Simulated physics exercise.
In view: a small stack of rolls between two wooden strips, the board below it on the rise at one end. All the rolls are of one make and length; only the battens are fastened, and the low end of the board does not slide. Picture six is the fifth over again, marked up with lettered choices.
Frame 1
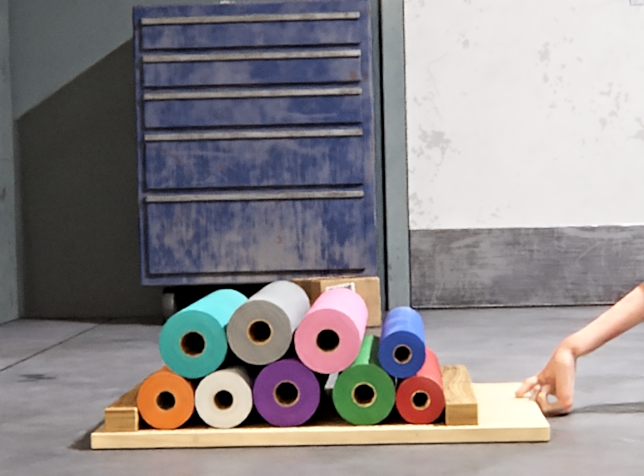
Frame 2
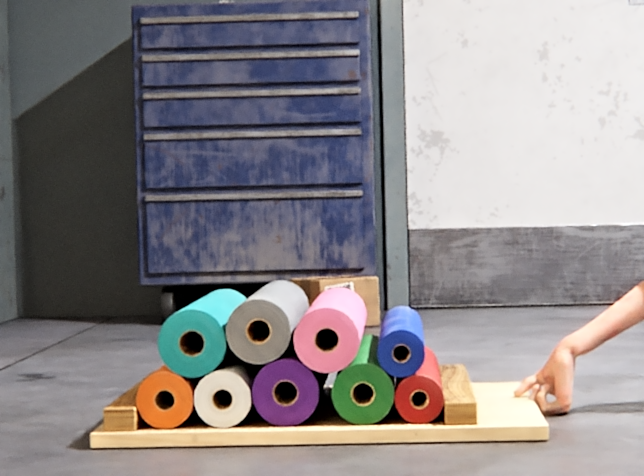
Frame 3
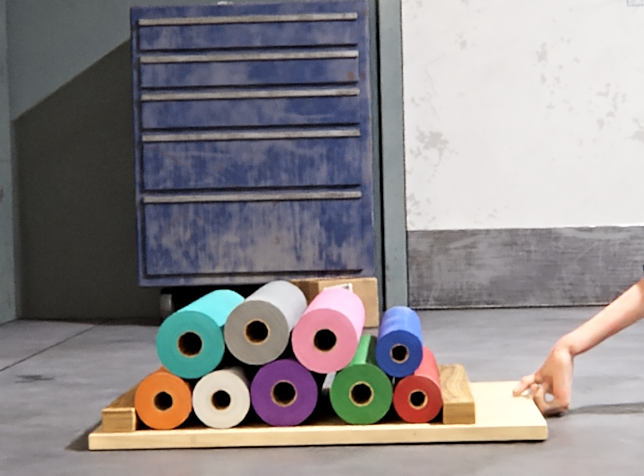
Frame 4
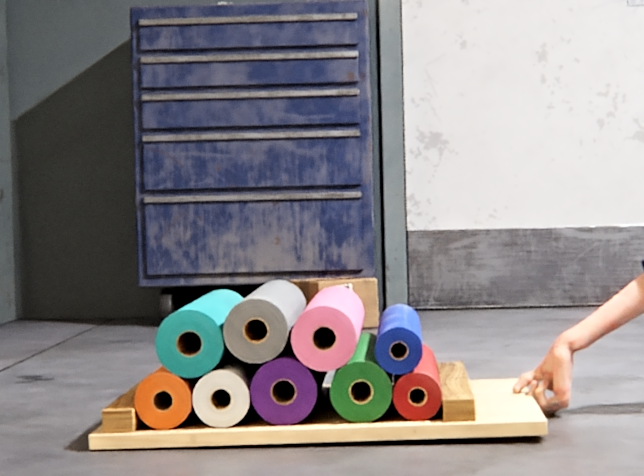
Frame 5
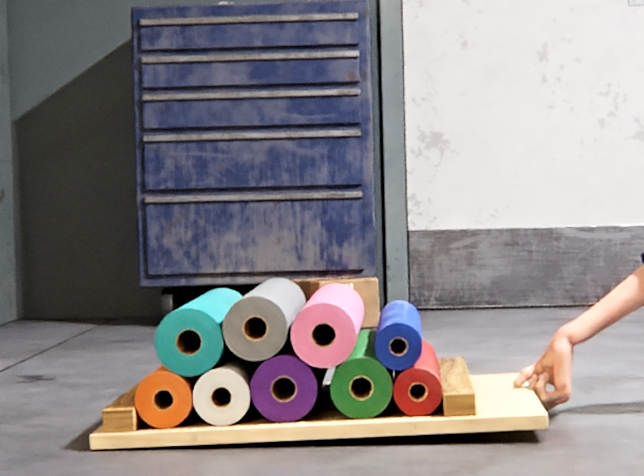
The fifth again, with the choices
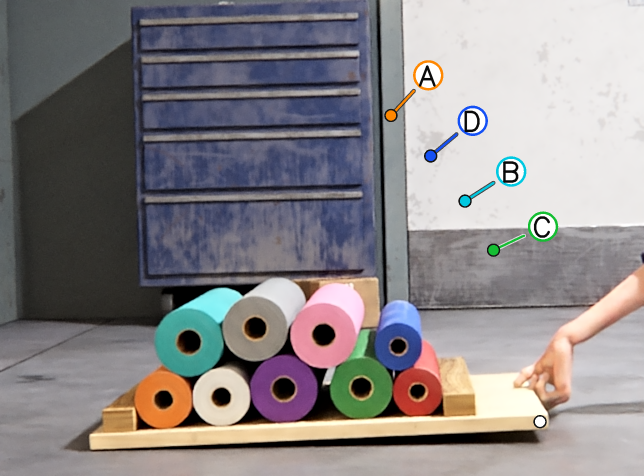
A pale board rose very slightly at its right end as a hand lifted it, while the colourful rolls stacked between two wooden strips barely shifted in front of a blue cabinet.
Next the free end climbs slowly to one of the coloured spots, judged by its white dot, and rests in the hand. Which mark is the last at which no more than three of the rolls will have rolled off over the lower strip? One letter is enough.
No higher than D.
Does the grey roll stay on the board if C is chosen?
No, with C.
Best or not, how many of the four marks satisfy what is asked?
The number is three.
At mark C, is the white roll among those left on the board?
Yes.
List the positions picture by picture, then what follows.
The first frame shows blue roll (402, 354); pink roll (328, 340); turquoise roll (193, 344).
The second frame shows turquoise roll (192, 343); grey roll (259, 331).
The third frame shows board (324, 402); red roll (418, 399); blue roll (400, 353); green roll (361, 394).
The fourth frame shows board (324, 400); orange roll (163, 401); purple roll (284, 392); white roll (221, 399).
The fifth frame shows board (325, 398); orange roll (164, 400); white roll (222, 397).
On the marked copy, A at (391, 115); B at (465, 201); C at (494, 250); D at (430, 156); the white dot at (540, 422).
Taking D. A third of the way, board at 20°.
Two thirds of the way, board at 38°.
When it is over, board at 38°, three over the low batten (pink, turquoise, grey).
As for the rest, A four over the low batten (blue, pink, turquoise, grey); B two over the low batten (turquoise, grey); C two over the low batten (turquoise, grey).
